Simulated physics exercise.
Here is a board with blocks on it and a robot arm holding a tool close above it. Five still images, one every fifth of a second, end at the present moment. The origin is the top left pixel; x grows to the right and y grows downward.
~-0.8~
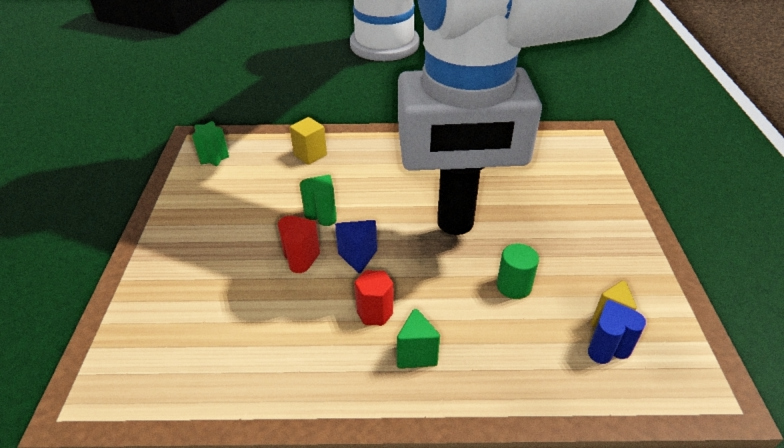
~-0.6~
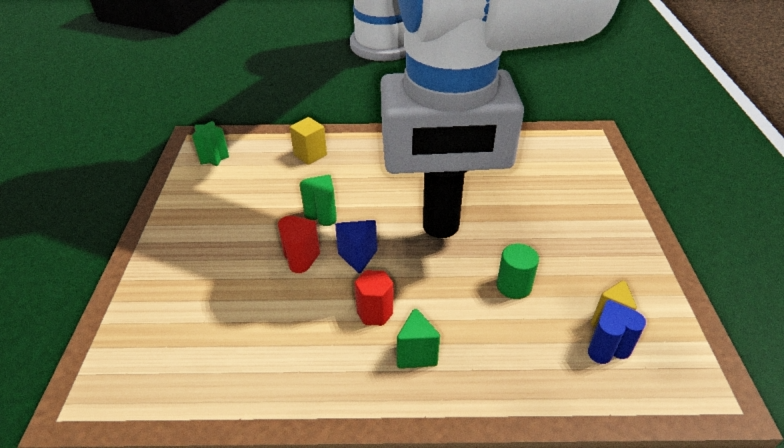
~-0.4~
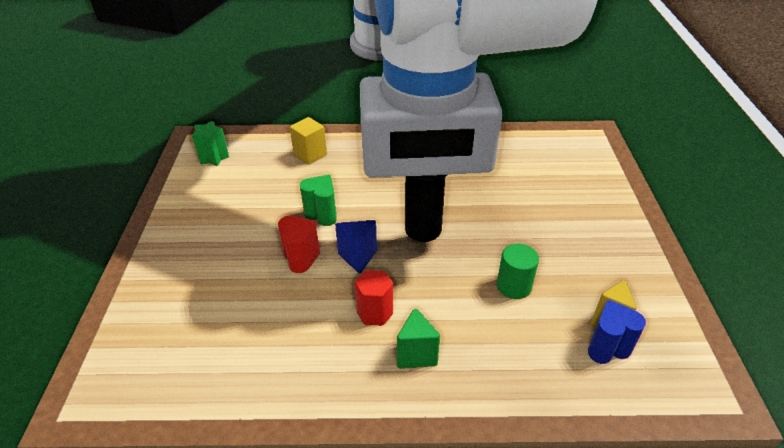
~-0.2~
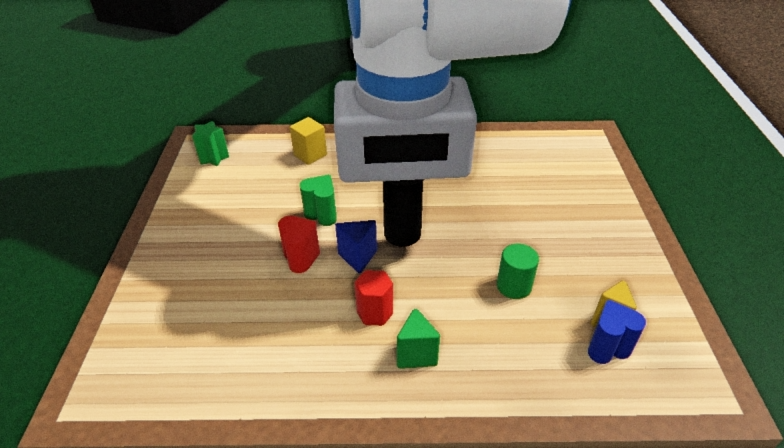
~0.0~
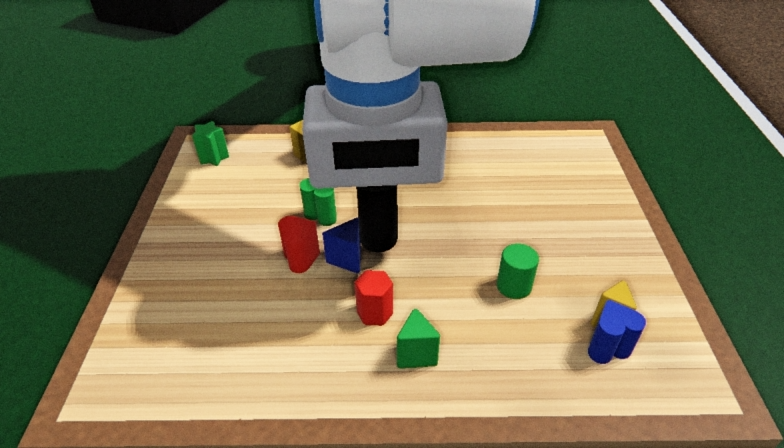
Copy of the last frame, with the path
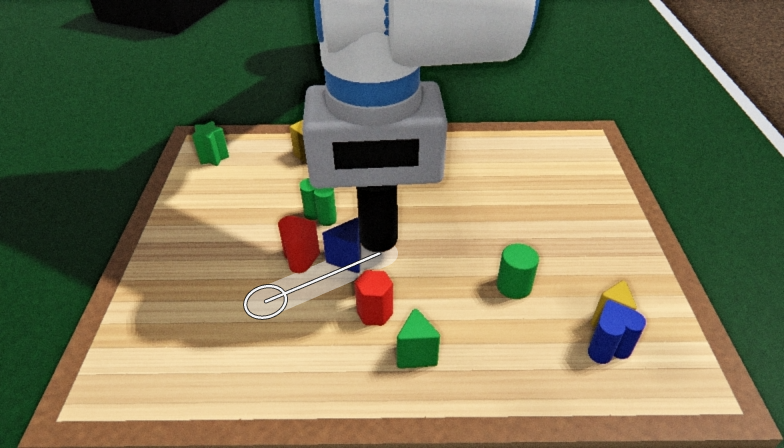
On a wooden board scattered with small coloured blocks, a robot arm holds a dark, upright tool right of the blue triangle. The arm moves steadily left while the blocks stay still, then the tool meets the blue triangle and nudges it slightly left, turning it, toward the red heart.
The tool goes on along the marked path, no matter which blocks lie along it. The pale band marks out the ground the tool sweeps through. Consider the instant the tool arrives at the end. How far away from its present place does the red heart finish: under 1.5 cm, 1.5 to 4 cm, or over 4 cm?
It goes under 1.5 cm.
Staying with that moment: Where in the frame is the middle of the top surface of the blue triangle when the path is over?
Top centre: (221, 276).
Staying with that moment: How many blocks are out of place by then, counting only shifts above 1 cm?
A single block is moved.
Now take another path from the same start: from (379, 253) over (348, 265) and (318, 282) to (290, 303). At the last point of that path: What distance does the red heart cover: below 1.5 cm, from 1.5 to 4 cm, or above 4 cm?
Range: Under 1.5 cm.
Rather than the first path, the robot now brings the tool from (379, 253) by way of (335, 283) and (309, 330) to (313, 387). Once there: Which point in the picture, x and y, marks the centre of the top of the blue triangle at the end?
The point I'd pick in the picture is (288, 257).
Path on the board, straight from (379, 253) to (266, 302).
The first path, step by step. One third of the way, tool at (342, 255); blue triangle at (308, 246), turned 15° anticlockwise.
Two thirds of the way, tool at (303, 271); red heart at (289, 228), turned 30° clockwise; blue triangle at (265, 260).
At the end, tool at (262, 288); red heart at (289, 228), turned 30° clockwise; blue triangle at (221, 276); red hexagon in place.
